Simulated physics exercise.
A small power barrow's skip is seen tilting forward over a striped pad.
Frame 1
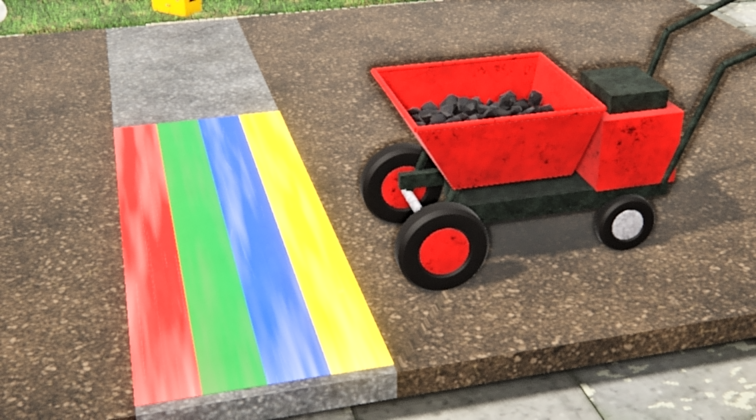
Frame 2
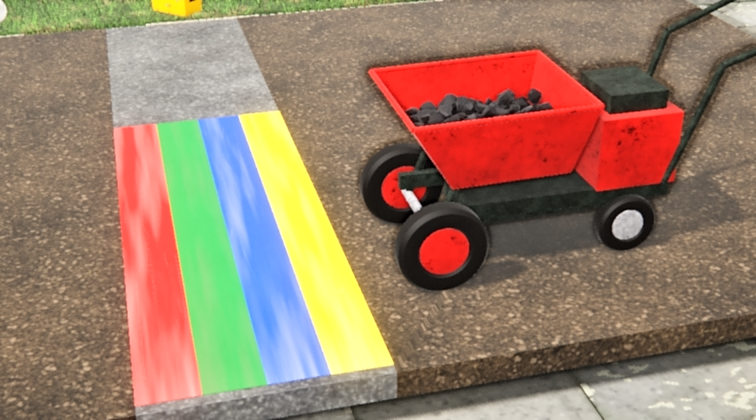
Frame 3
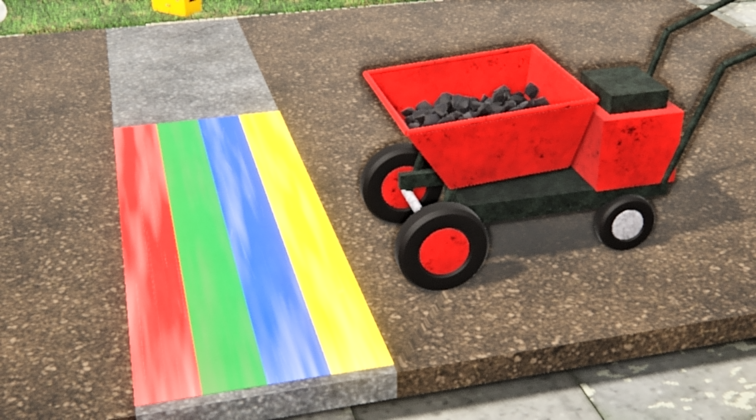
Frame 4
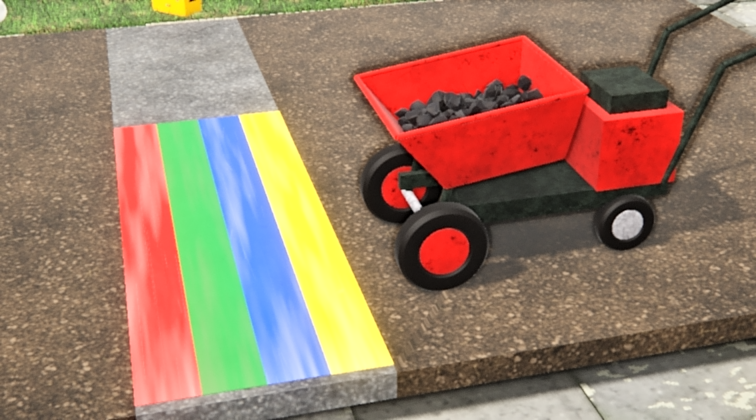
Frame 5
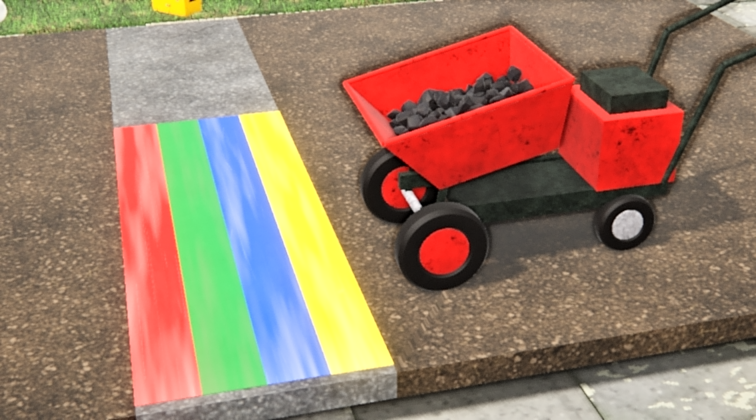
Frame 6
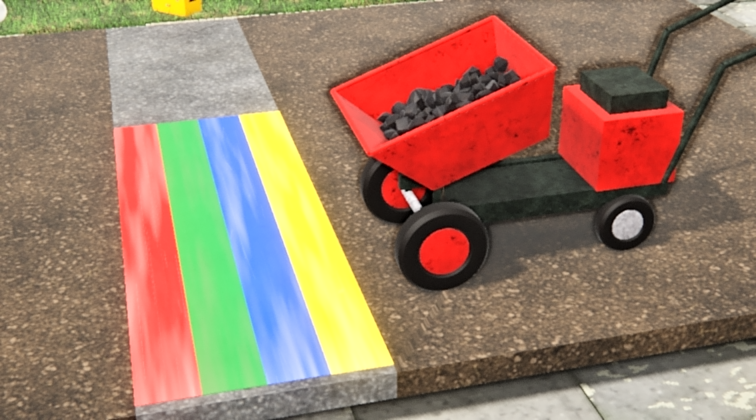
In this clip, a red skip loaded with dark lumps sits level on a small wheeled barrow beside a pad striped red, green, blue and yellow, then tilts gradually forward to the left while the wheels stay still.
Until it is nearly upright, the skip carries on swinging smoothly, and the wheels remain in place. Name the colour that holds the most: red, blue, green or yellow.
That would be blue.
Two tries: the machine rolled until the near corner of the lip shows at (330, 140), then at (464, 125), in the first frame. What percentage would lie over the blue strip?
Roughly 0 per cent, and 30 per cent.
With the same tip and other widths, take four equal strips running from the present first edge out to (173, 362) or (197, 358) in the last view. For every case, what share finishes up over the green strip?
The first gives around 30 %, the second around 30 %.
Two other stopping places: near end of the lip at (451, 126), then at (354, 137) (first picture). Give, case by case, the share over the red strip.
First spot 0 per cent, second spot 30 per cent.
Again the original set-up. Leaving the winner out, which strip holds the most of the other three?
In second place: The green strip.
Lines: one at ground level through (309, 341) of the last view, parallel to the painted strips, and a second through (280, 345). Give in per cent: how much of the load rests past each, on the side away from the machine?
Around 80 per cent for the first, and 60 per cent for the second.
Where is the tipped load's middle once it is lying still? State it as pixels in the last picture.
Close to (241, 271), more or less.
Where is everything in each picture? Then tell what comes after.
Lip of the skip (417, 130), level; top of the load (490, 114), lumps of coal; yellow strip (347, 330); blue strip (287, 339); green strip (226, 349); red strip (164, 358), in the first frame.
Lip of the skip (414, 131), level; top of the load (489, 114), in the second frame.
Lip of the skip (408, 133), tipped barely; top of the load (497, 113), in the third frame.
Lip of the skip (397, 138), tipped a little; top of the load (490, 108), in the fourth frame.
Lip of the skip (385, 144), tipped a little; top of the load (504, 94), in the fifth frame.
Lip of the skip (370, 153), tipped clearly; top of the load (501, 97); yellow strip (347, 330); blue strip (287, 339); green strip (226, 349); red strip (164, 358), in the sixth frame.
Just after the last frame, skip tipped steeply; every one in the skip.
A moment on, skip tipped right over; the larger part in the skip; about a tenth over the blue strip; just a few over the green strip.
Further on, skip tipped right over; roughly a quarter in the skip; just a few over the yellow strip; roughly a third over the blue strip; roughly a quarter over the green strip; about a tenth over the red strip; just a few off the paint.
When it is over, skip tipped right over; about a tenth in the skip; just a few over the yellow strip; roughly half over the blue strip; roughly a quarter over the green strip; about a tenth over the red strip; just a few off the paint.
